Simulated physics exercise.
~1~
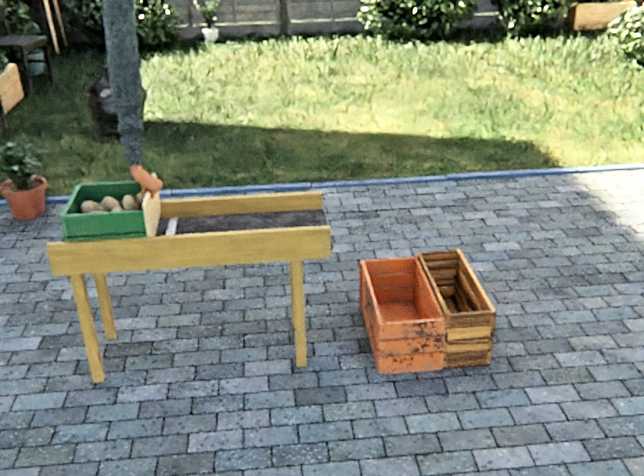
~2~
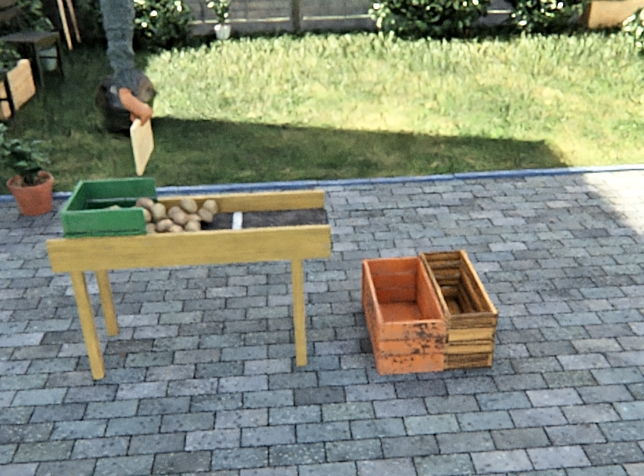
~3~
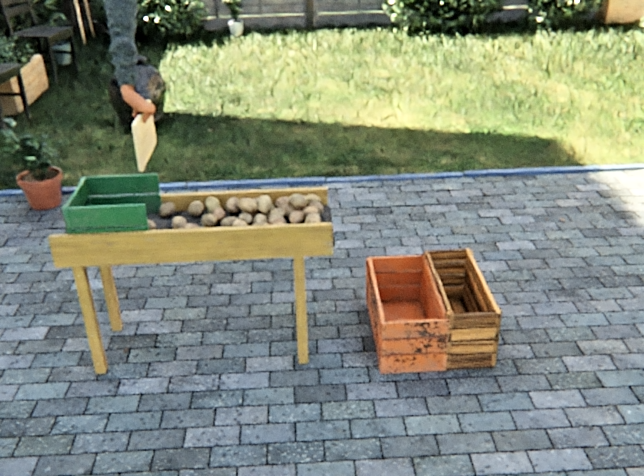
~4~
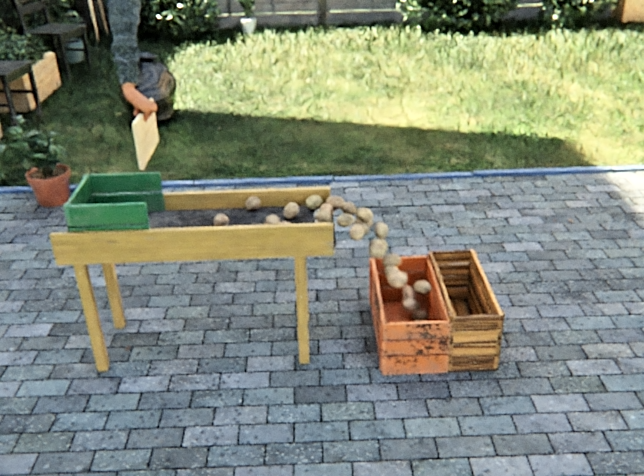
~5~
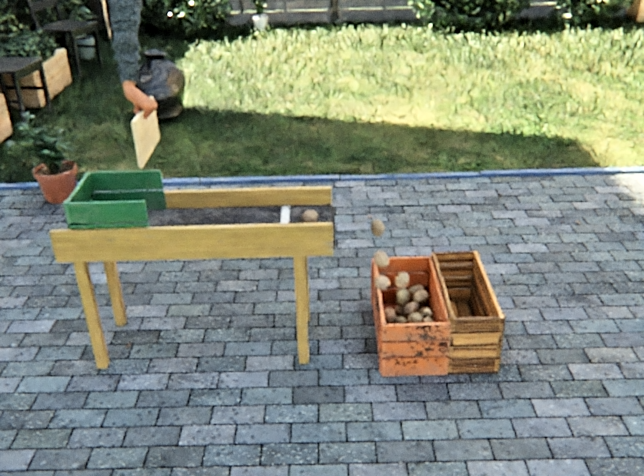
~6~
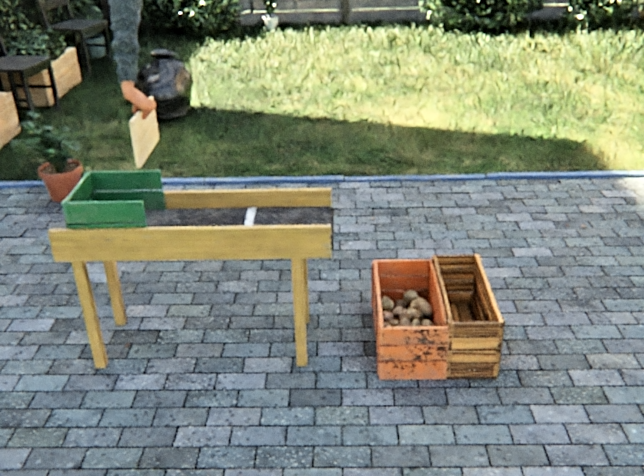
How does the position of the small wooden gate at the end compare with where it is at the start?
At the start the gate stands upright at the open side of the green pen, holding back the potatoes. By the end it is held by a hand, still upright, well above the pen and clear of the belt.
